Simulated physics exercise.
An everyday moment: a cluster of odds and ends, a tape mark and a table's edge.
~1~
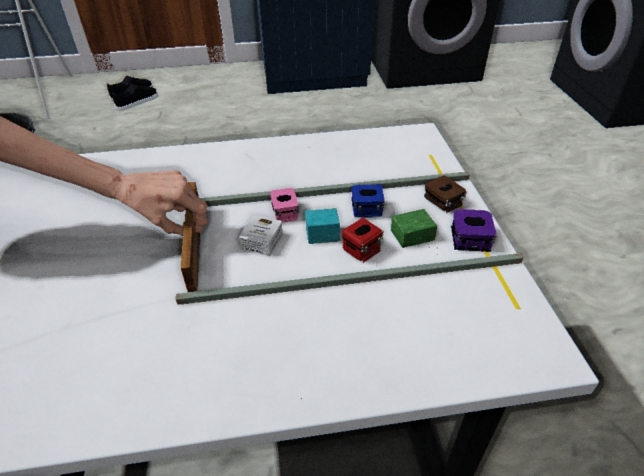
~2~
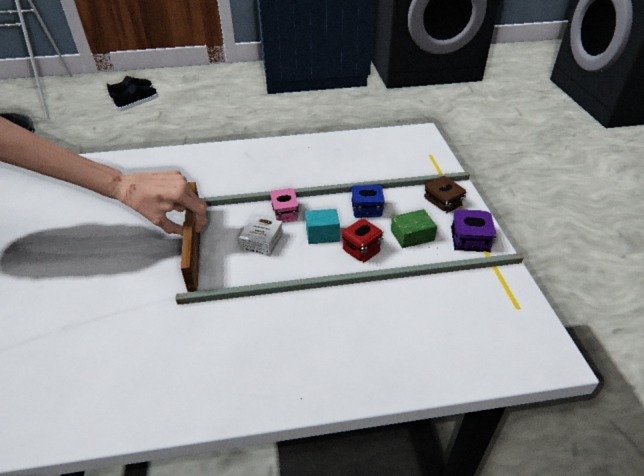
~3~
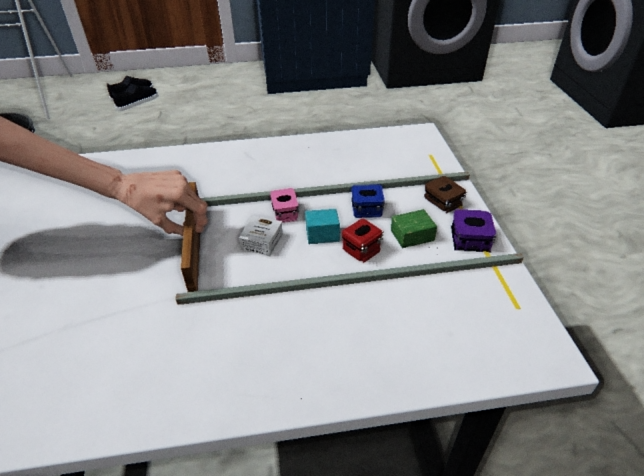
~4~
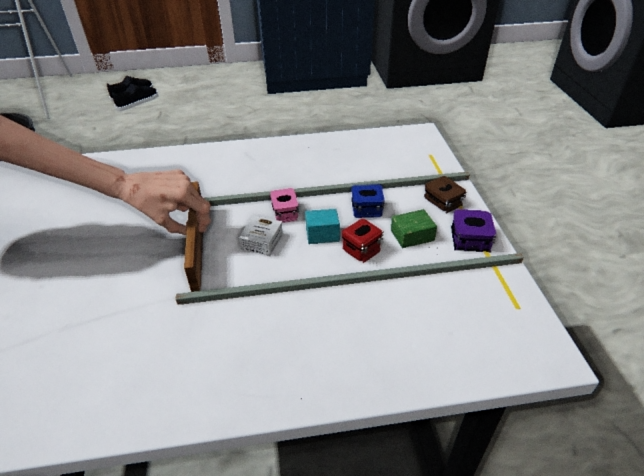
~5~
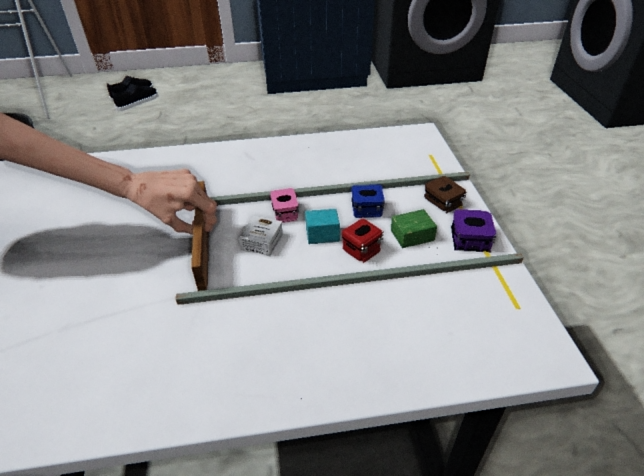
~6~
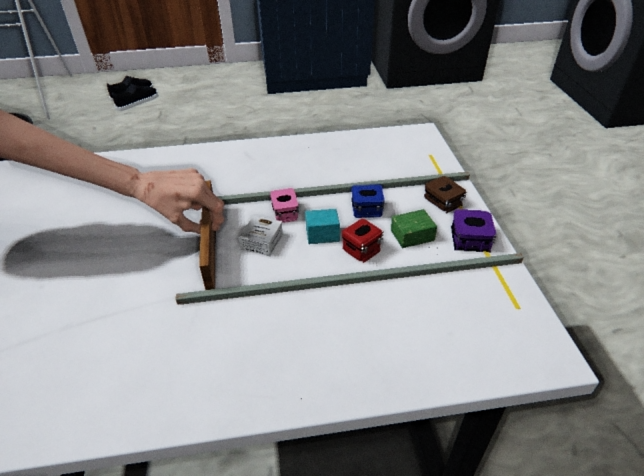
A hand slides a brown board slightly right between two rails toward several colourful boxes.
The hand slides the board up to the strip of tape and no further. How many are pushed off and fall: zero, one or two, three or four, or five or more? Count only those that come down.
Outcome: The number that fall off is five or more.
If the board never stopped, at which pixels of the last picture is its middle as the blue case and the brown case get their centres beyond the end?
For the blue case at (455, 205), for the brown case at (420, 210).
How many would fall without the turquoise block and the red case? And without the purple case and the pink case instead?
Fallen: 3, and 3 in the other try.
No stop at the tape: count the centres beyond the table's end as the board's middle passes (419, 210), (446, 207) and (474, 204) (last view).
The counts: 1, 2 and 5.
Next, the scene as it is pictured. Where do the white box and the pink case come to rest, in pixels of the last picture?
The white box stops around (480, 207); the pink case around (465, 187).
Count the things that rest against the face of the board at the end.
3 of them.
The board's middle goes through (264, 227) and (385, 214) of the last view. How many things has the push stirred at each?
The counts are 1 and 8.
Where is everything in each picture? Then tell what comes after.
The first frame shows purple case (473, 230); brown case (444, 194); green block (413, 228); board (192, 234); tape (467, 218).
The second frame shows brown case (444, 195); blue case (367, 202).
The third frame shows green block (413, 228); pink case (285, 206).
The fourth frame shows purple case (472, 231); turquoise block (322, 226).
The fifth frame shows brown case (444, 195); red case (362, 240).
The sixth frame shows purple case (472, 231); brown case (444, 195); green block (413, 228); board (209, 233); tape (467, 218).
A little later, none off yet; purple case at rest near (472, 231); brown case at rest near (444, 195); green block at rest near (413, 228).
When it is over, the number that fall off is five or more; down, turquoise block, blue case, green block, brown case and purple case.
